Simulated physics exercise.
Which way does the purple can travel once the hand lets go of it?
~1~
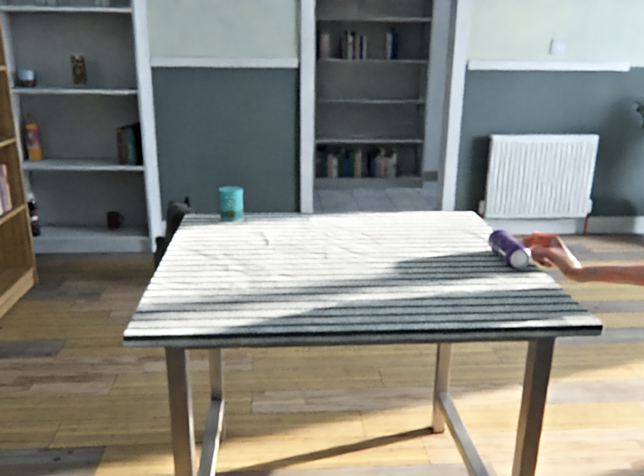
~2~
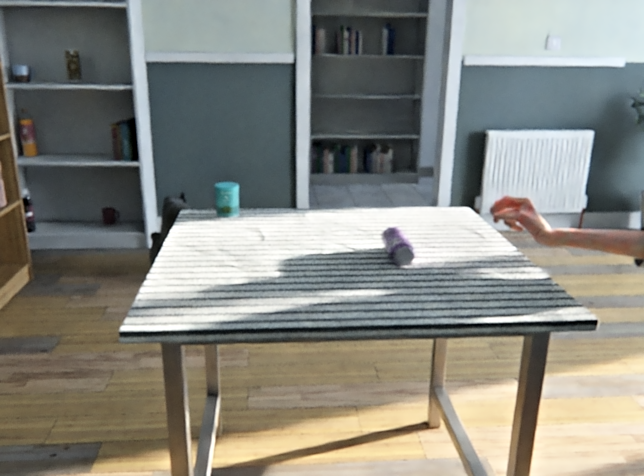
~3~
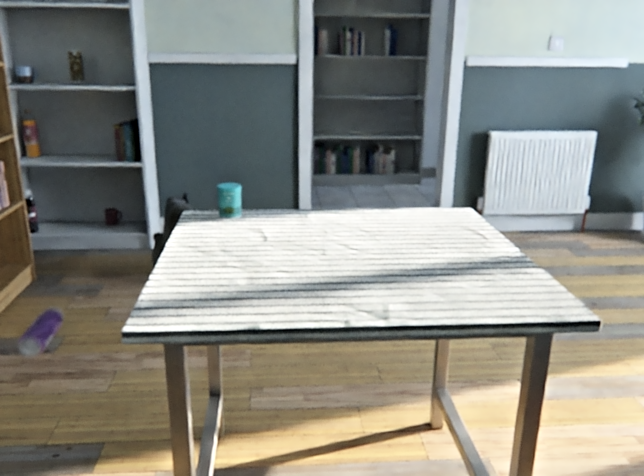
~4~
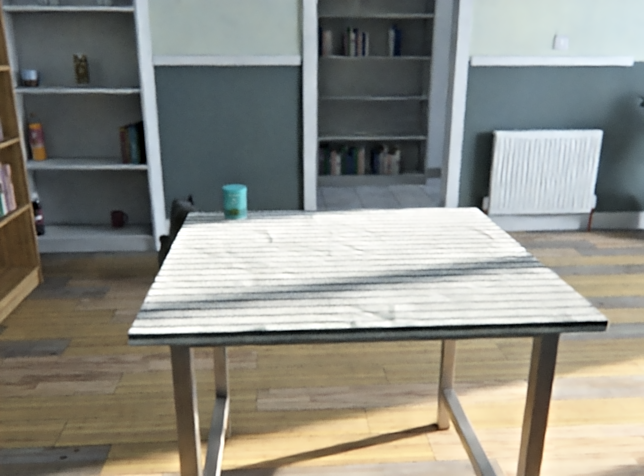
The purple can rolls to the left across the table and goes off that side.
